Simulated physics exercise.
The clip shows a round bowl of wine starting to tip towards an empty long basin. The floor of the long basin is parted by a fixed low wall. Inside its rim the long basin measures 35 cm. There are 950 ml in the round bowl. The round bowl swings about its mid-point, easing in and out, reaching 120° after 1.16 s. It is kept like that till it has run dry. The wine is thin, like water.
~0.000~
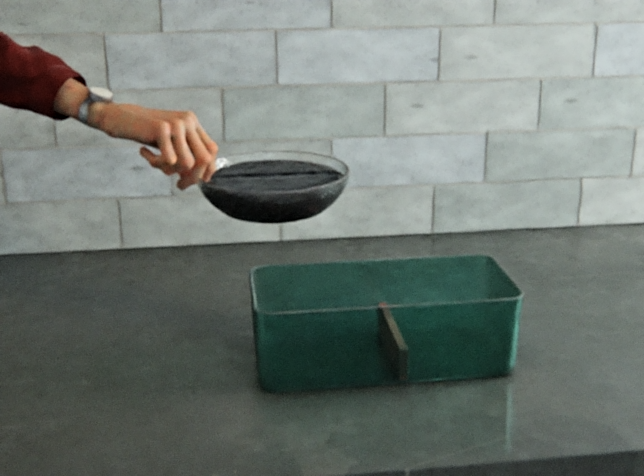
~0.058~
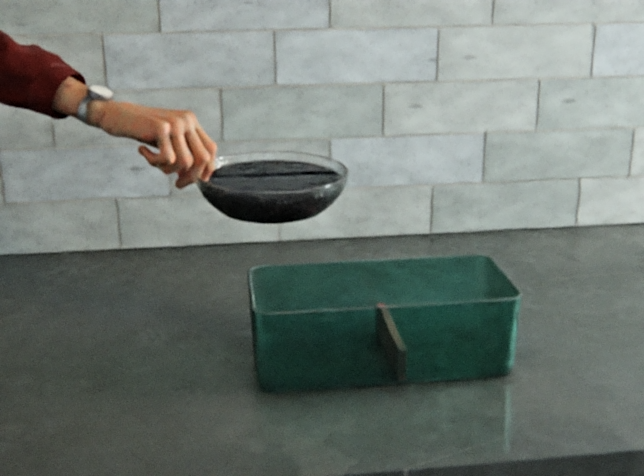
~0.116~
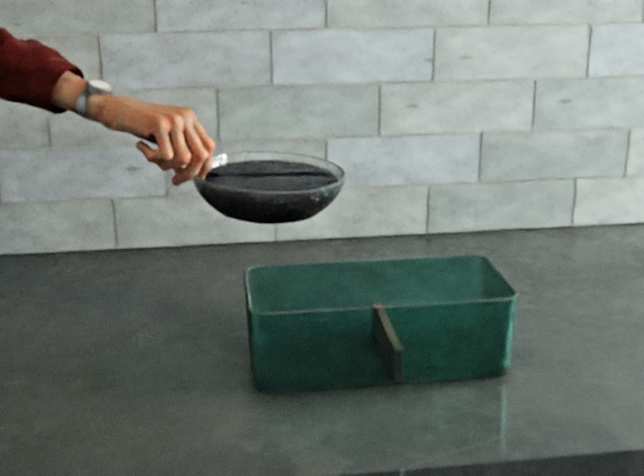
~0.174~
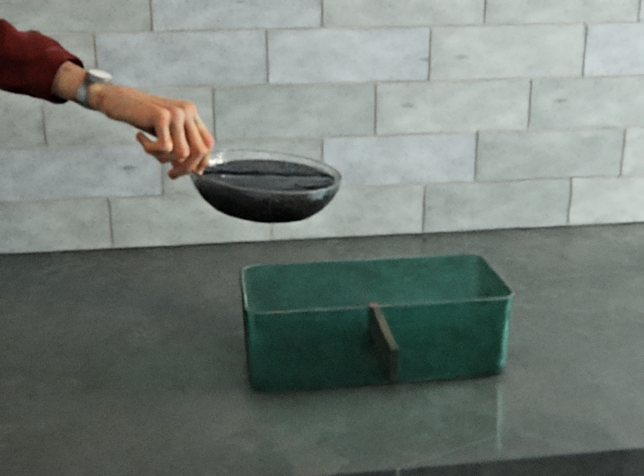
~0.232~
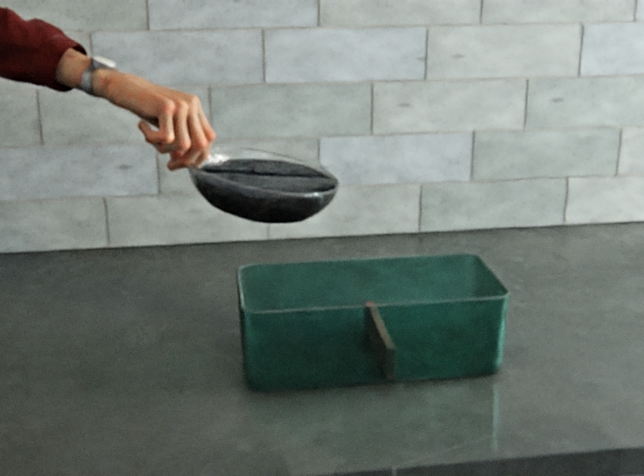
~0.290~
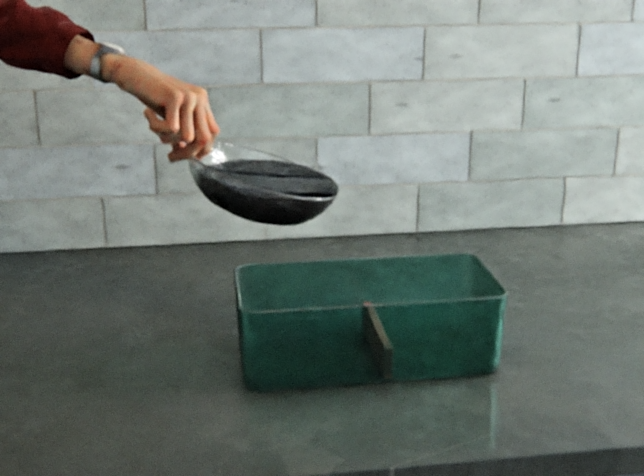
A round glass bowl of dark liquid, held by a hand in a red sleeve, hangs almost level above an empty green long basin with a low wall inside. The hand then gradually tilts the bowl, lowering its right side, until it leans moderately to the right.
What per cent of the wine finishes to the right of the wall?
Roughly 46 per cent is past the wall.
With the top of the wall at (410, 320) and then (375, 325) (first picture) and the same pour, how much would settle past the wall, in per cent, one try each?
First 15, then 65 per cent.
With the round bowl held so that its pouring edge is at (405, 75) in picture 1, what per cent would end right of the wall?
In that case some 75 per cent.
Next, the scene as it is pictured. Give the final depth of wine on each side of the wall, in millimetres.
Some 16 mm on the left and 20 mm on the right.
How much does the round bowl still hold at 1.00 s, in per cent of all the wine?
Some 0 per cent.
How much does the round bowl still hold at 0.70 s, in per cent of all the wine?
Near 7 in a hundred.
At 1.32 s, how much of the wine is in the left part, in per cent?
Some 50 per cent.
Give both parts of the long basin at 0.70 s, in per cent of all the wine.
Some 26 per cent left and 44 right.
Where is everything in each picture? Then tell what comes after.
Tilt 0°; pouring edge (348, 169); surface from (200, 180) to (344, 173); the long basin's rim runs from (253, 290) to (507, 276); the wall's top is at (393, 326), in the first picture.
Tilt 1°; pouring edge (347, 170); surface from (198, 179) to (343, 175), in the second picture.
Tilt 3°; pouring edge (344, 173); surface from (196, 177) to (339, 176), in the third picture.
Tilt 7°; pouring edge (340, 177); surface from (194, 175) to (337, 178), in the fourth picture.
Tilt 11°; pouring edge (337, 182); surface from (193, 174) to (336, 178), in the fifth picture.
Tilt 18°; pouring edge (335, 190); surface from (196, 174) to (334, 186); 4 per cent is over the edge, in the sixth picture.
By 0.70 s the tilt is 79° and 7 per cent is still to pour, 26 is left of the wall and 43 right of it.
By 1.00 s the tilt is 115° and 0 per cent is still to pour, 49 is left of the wall and 46 right of it.
By 1.32 s the tilt is 120° and 0 per cent is still to pour, 50 is left of the wall and 46 right of it.
By 1.66 s the tilt is 120° and 0 per cent is still to pour, 50 is left of the wall and 46 right of it.
At rest 50 per cent lies left of the wall, 46 right of it and 4 outside.
